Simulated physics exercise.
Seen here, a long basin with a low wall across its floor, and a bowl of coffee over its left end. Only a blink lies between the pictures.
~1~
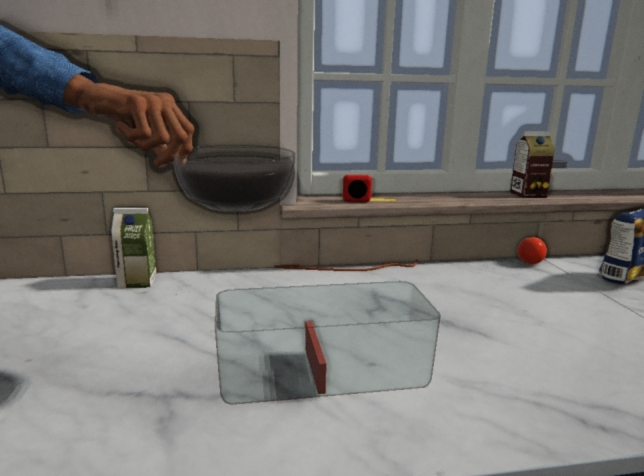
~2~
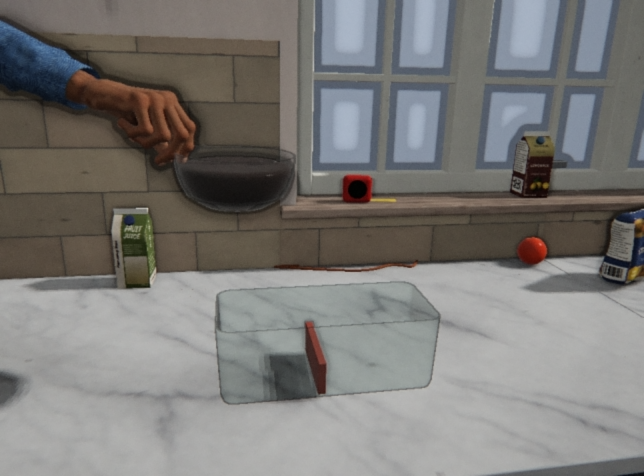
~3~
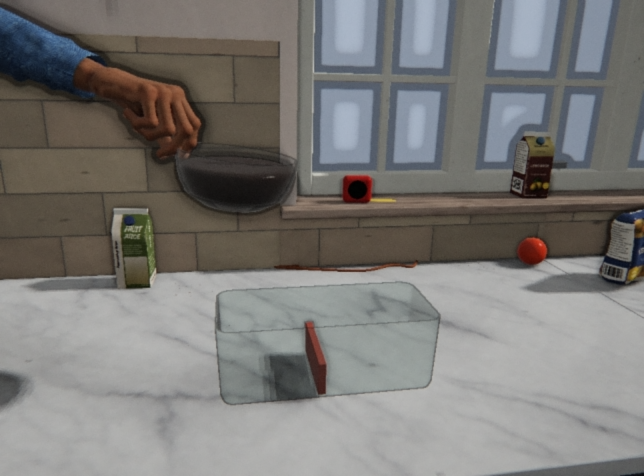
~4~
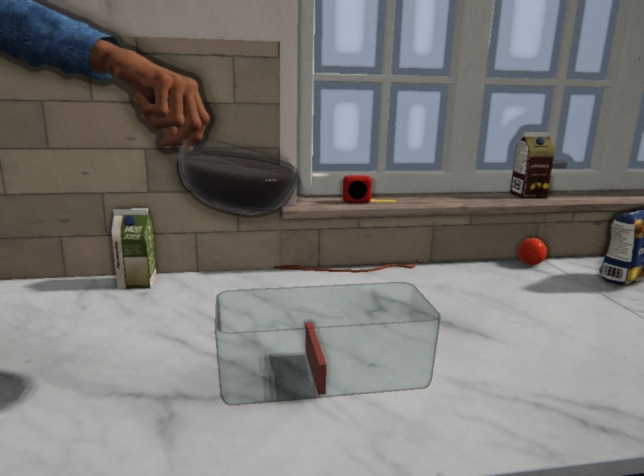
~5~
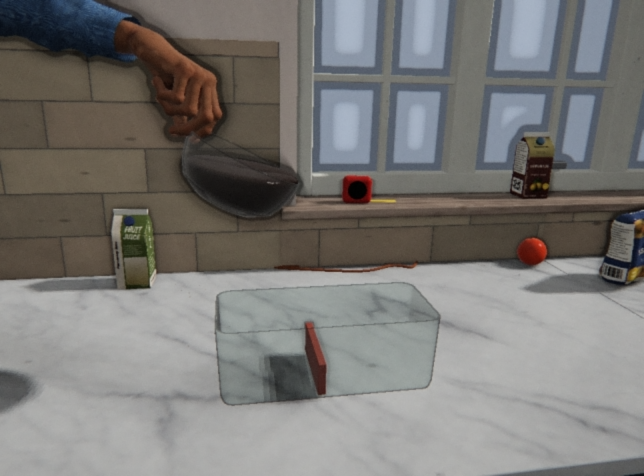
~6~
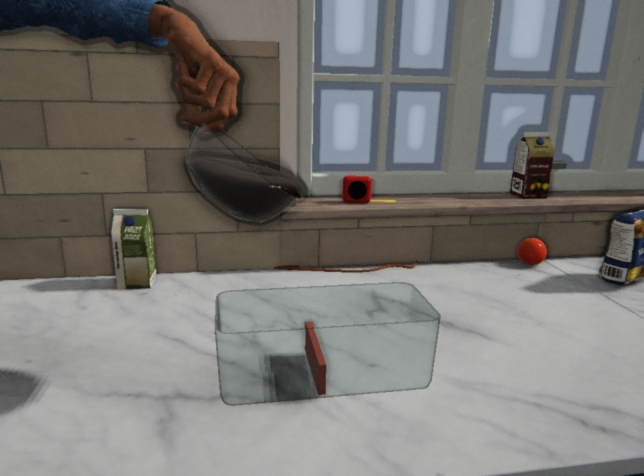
At the start, a hand in a blue sleeve holds a glass bowl of dark liquid nearly level above the left end of a clear basin with a low red wall inside. The hand then rises and moves right, tilting the bowl steadily until it slants steeply down toward the right.
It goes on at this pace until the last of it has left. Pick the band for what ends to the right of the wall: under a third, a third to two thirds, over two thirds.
The share right of the wall is between a third and two thirds.
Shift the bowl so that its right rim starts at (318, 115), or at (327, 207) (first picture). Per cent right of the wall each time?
First some 70, then 75 per cent.
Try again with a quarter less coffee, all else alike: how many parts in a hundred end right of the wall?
Some 55 per cent.
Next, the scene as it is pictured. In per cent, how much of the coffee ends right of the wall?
It comes to 55 per cent or so.
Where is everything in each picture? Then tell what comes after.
In the first picture, tilt 0°; pouring edge (294, 154); surface from (178, 165) to (291, 165); the long basin's rim runs from (217, 311) to (426, 300); the wall's top is at (315, 342).
In the second picture, tilt 2°; pouring edge (294, 156); surface from (178, 165) to (291, 166).
In the third picture, tilt 7°; pouring edge (296, 162); surface from (180, 162) to (292, 168).
In the fourth picture, tilt 16°; pouring edge (298, 172); surface from (182, 160) to (294, 172).
In the fifth picture, tilt 27°; pouring edge (297, 183); surface from (186, 159) to (297, 177).
In the sixth picture, tilt 40°; pouring edge (294, 197); surface from (190, 160) to (283, 181); 6 per cent is over the edge.
A moment on, the bowl is tipped right over and 5 per cent is still to pour, 1 is left of the wall and 31 right of it.
Next, the bowl is tipped right over and 0 per cent is still to pour, 32 is left of the wall and 58 right of it.
Then the bowl is tipped right over and 0 per cent is still to pour, 34 is left of the wall and 49 right of it.
Later the bowl is tipped right over and 0 per cent is still to pour, 40 is left of the wall and 54 right of it.
In the end 40 per cent lies left of the wall, 54 right of it and 6 outside.
